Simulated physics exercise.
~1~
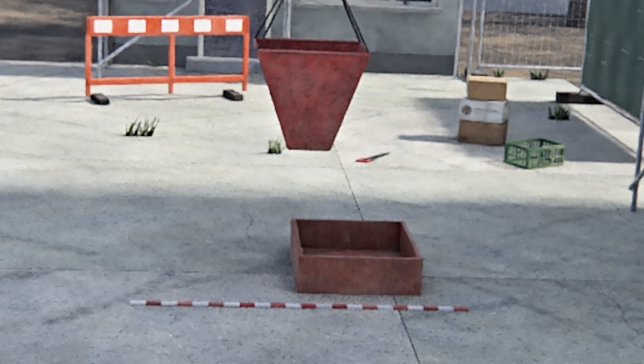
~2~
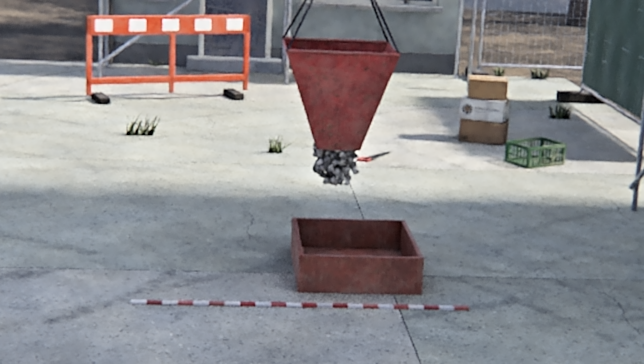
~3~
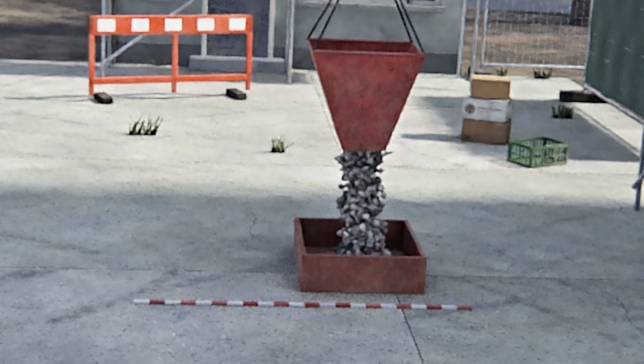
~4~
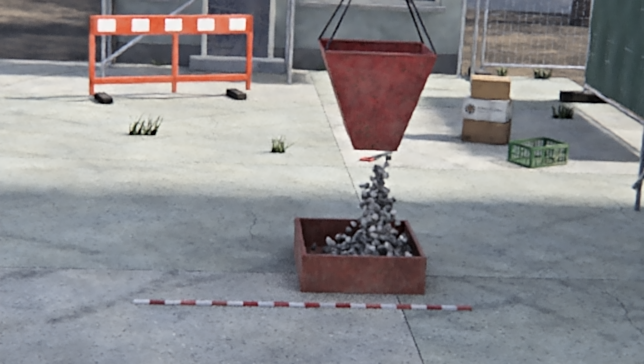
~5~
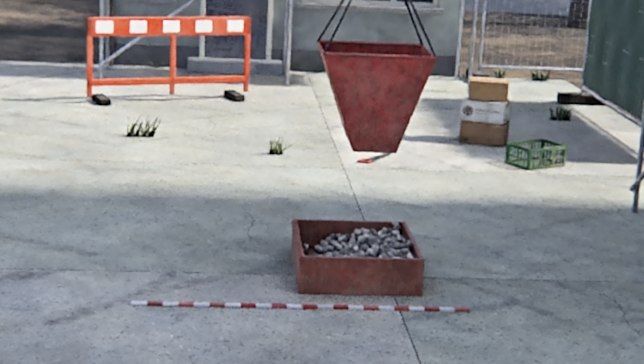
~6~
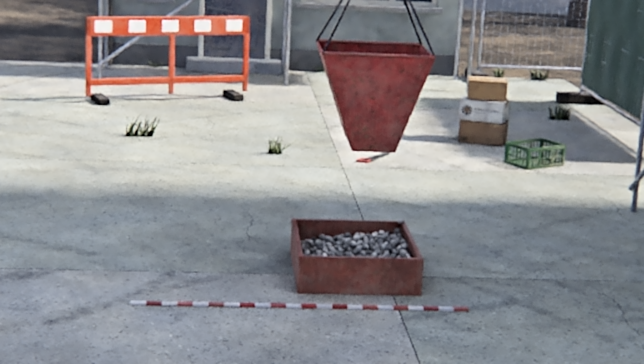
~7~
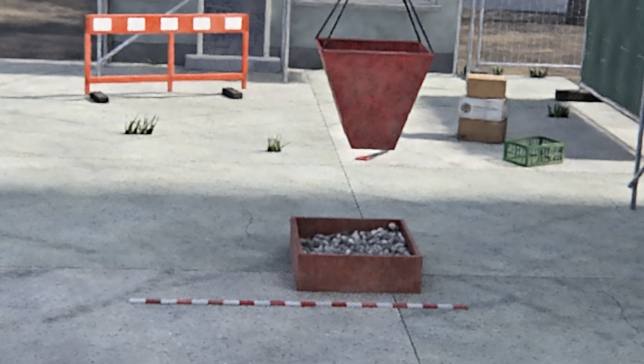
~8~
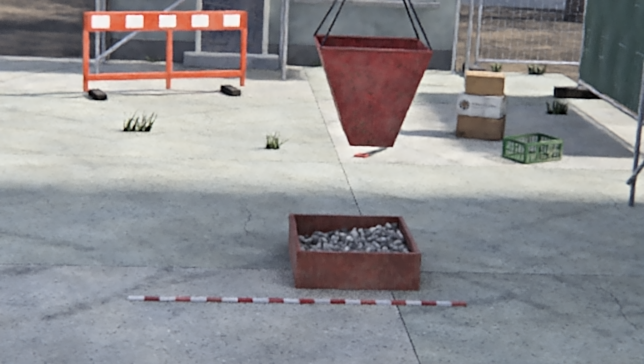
In the video, a red tapered skip hanging from cables moves rightwards over a paved yard while grey stones pour from its bottom into a low reddish bin. The skip empties and stops, and the stones settle in the bin, none visible on the ground.
